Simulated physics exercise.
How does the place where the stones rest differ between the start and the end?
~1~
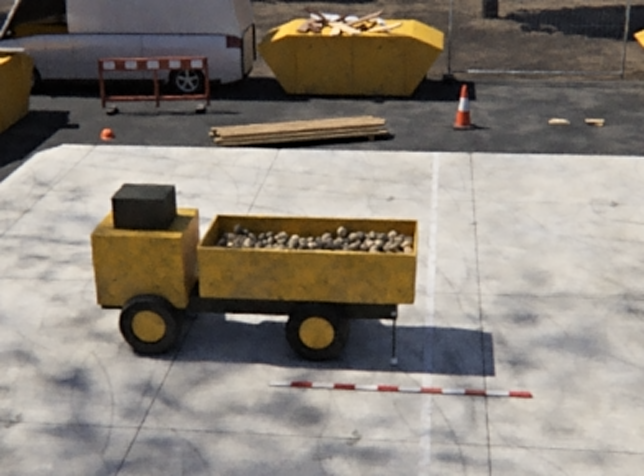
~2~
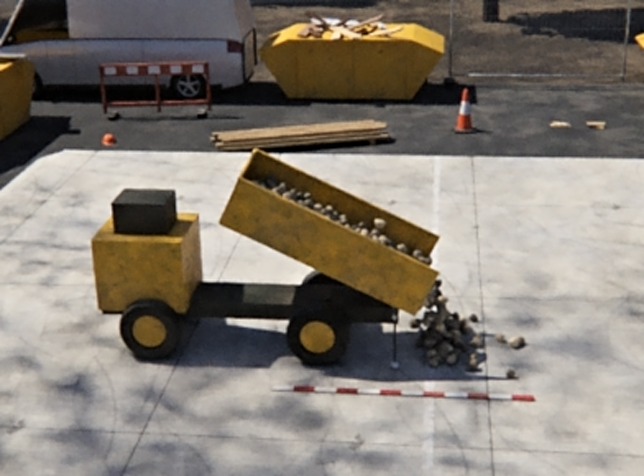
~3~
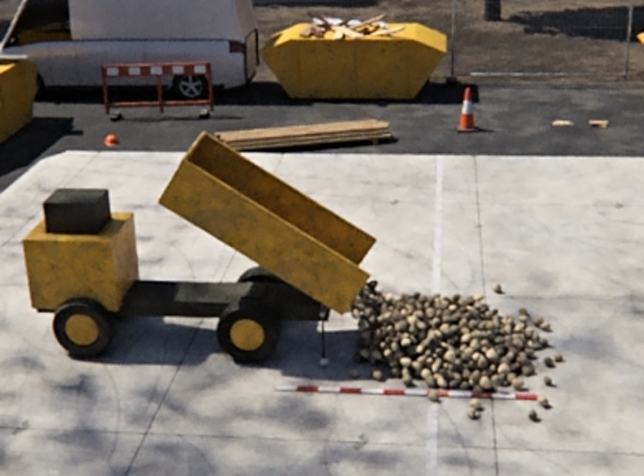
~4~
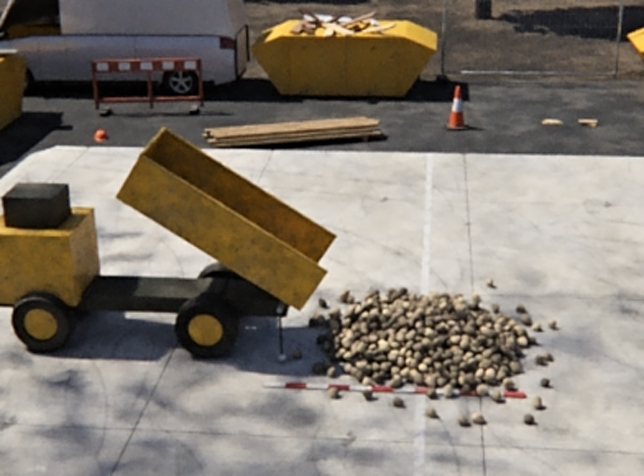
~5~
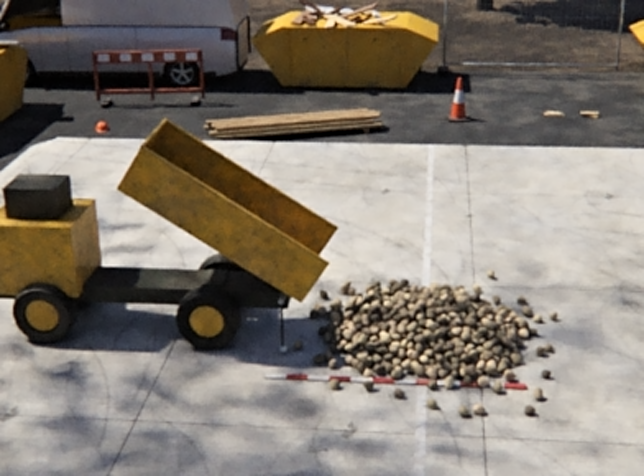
At the start the stones lie in the truck's level bed. By the end they are in a heap on the pale ground, lower down and to the right of the truck.
